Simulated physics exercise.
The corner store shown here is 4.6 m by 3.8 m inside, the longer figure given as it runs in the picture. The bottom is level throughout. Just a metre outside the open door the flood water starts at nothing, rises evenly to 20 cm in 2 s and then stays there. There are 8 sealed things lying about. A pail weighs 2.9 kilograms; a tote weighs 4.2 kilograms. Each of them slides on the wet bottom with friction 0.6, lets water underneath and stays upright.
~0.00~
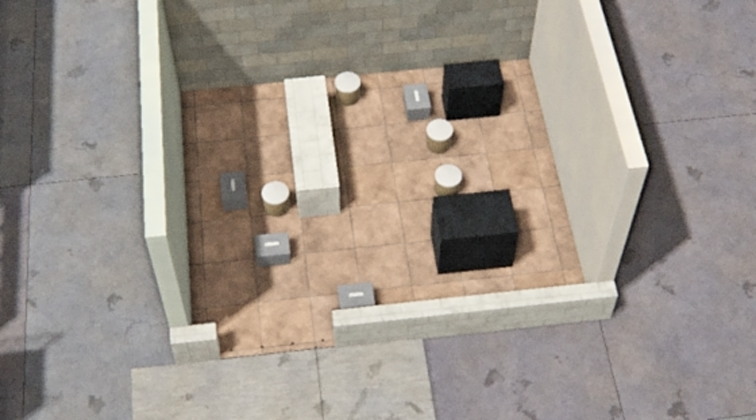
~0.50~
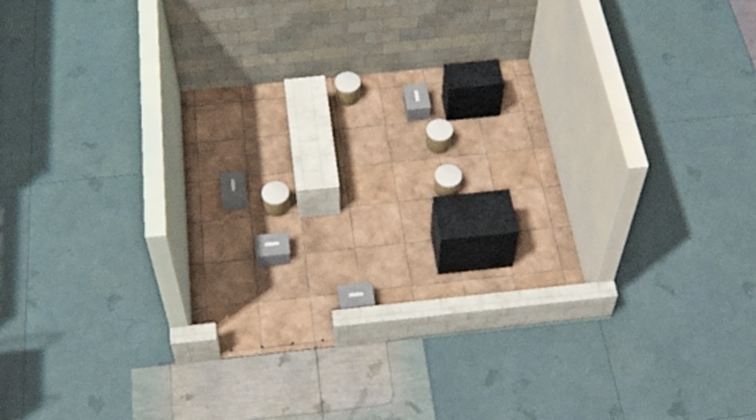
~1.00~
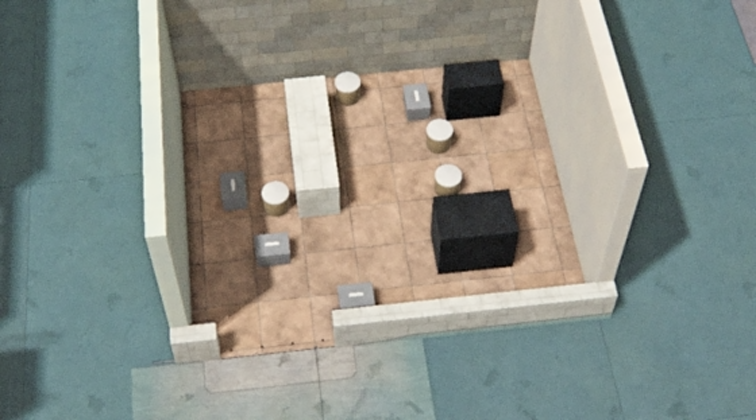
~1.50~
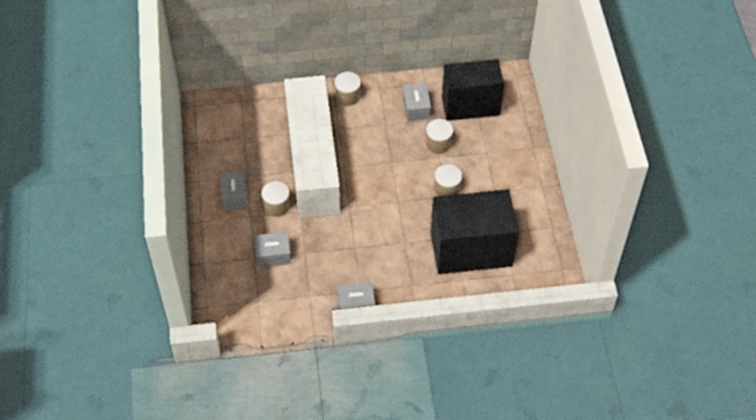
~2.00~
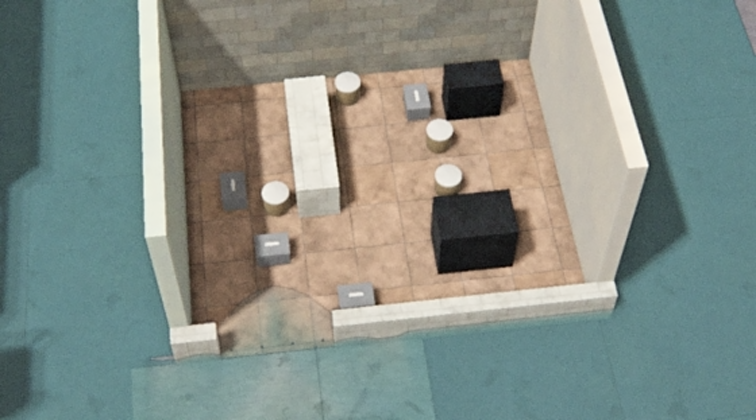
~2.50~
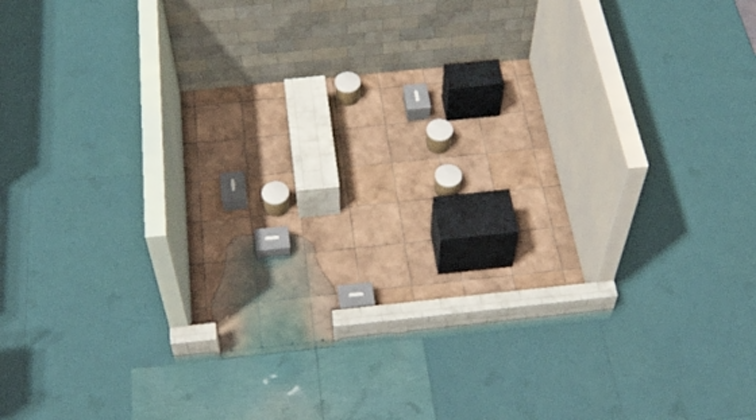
Teal water covering the ground around a small walled room, then seeping through the front gap and nudging one grey box slightly.
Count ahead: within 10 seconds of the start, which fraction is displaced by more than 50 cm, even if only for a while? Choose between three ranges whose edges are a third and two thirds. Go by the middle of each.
The range is the highest, two thirds or more.
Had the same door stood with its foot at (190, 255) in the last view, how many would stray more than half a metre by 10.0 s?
Then it comes to 7 of them.
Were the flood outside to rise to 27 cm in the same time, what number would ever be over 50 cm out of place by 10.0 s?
That would give 7.
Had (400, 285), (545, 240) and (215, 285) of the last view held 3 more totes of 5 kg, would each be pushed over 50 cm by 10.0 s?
Sequence: Below the line / below the line / above the line.
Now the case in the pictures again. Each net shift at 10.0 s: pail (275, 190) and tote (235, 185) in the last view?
First 350 cm, then 150 cm.
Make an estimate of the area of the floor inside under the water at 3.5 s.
Roughly 5.5 m2.
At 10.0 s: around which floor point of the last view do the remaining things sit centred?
Mean position: Approximately (412, 155).
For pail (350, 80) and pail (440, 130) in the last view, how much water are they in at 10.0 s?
About 4 and 10 cm.
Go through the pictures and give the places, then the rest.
In the first picture, a tote at (272, 244), on the bottom; a pail at (275, 192), on the bottom; 0.0 m2 under water; 0 of 8 have shifted.
In the second picture, a tote at (272, 244) rests on the ground; a pail at (275, 192), on the bottom; water covers 0.0 m2; 0 of 8 have shifted.
In the third picture, a tote at (272, 244), on the bottom; a pail at (275, 192), on the bottom; 0.0 m2 under water; 0 of 8 have shifted.
In the fourth picture, a tote at (272, 244), on the bottom; a pail at (275, 192) rests on the ground; water covers 0.0 m2; 0 of 8 have shifted.
In the fifth picture, a tote at (272, 244) rests on the ground; a pail at (275, 192) rests on the ground; water covers 0.6 m2; 0 of 8 have shifted.
In the sixth picture, a tote at (272, 238) rests on the ground, 8 cm from its start; a pail at (275, 192) rests on the ground; 1.6 m2 under water; 1 of 8 have shifted.
After 3.5 s 2 of 8 are over 50 cm from their spots; 1 afloat.
After 4.5 s 3 of 8 are over 50 cm from their spots; 3 afloat.
After 7.0 s 5 of 8 are over 50 cm from their spots; 5 afloat.
After 10.0 s 7 of 8 are over 50 cm from their spots, and 7 have been at some point; 7 afloat.
